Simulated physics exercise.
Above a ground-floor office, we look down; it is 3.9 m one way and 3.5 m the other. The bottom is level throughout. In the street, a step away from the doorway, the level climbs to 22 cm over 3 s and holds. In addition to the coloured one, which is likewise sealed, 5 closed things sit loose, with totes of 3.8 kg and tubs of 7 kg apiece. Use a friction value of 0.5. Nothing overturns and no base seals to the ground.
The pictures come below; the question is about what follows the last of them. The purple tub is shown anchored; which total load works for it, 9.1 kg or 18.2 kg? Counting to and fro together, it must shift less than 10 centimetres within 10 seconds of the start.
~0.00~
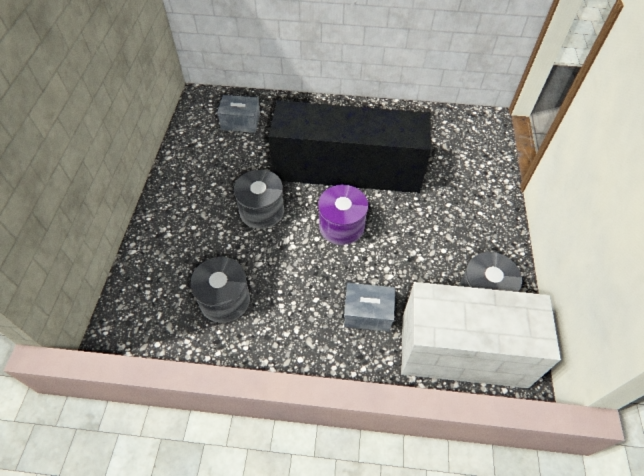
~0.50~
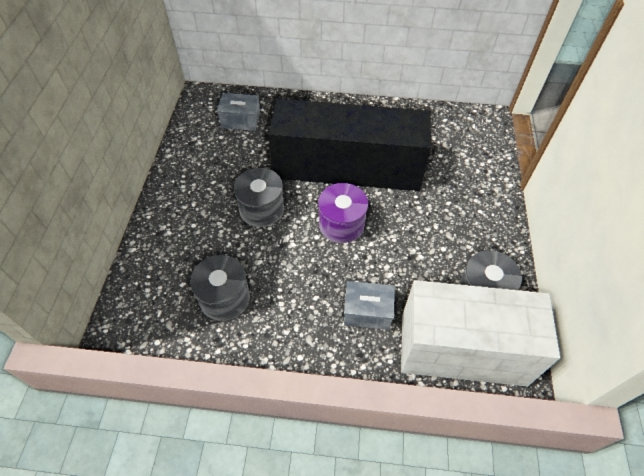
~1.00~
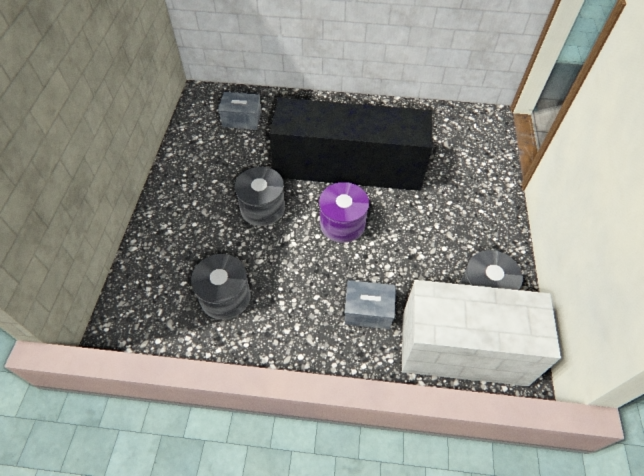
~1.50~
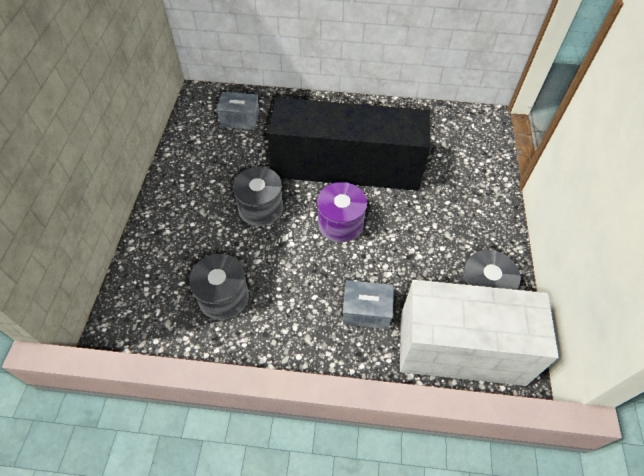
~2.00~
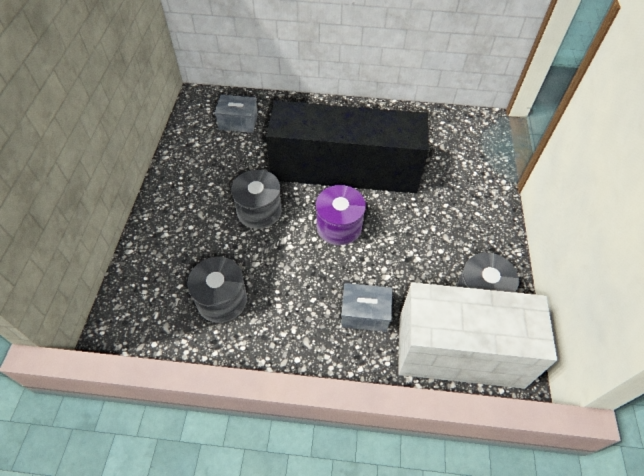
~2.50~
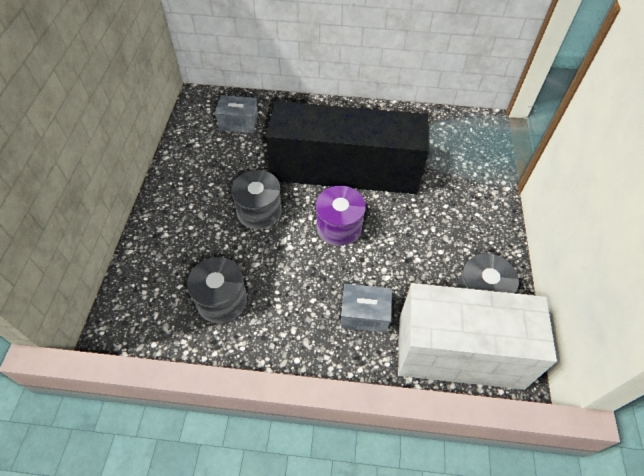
Only 18.2 kg.
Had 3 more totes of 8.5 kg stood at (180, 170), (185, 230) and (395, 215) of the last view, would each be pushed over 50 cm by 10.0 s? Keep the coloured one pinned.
Above the mark, above the mark, below the mark.
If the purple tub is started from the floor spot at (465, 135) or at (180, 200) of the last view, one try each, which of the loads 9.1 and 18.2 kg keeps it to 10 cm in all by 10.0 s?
Going in order: Neither weight works, neither weight works.
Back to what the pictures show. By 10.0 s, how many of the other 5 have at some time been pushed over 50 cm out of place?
The number is 4.
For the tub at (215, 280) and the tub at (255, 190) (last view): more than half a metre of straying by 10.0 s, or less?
In that order: Over, less.
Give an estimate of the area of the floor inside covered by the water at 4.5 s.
Roughly 6.0 m2.
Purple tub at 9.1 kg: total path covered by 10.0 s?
About 30 cm.
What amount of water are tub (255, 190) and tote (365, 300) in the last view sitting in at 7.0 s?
I'd put it at 2 cm and 2 cm respectively.
After 3.5 s the purple tub would be 0 cm from its start with 9.1 kg and 0 cm from its start with 18.2 kg; 0 cm of water round it then.
After 4.5 s the purple tub would be 0 cm from its start with 9.1 kg and 0 cm from its start with 18.2 kg; 1 cm of water round it then.
After 7.0 s the purple tub would be 0 cm from its start with 9.1 kg and 0 cm from its start with 18.2 kg; 1 cm of water round it then.
After 10.0 s the purple tub would be 29 cm from its start with 9.1 kg and 0 cm from its start with 18.2 kg; 7 cm of water round it then.
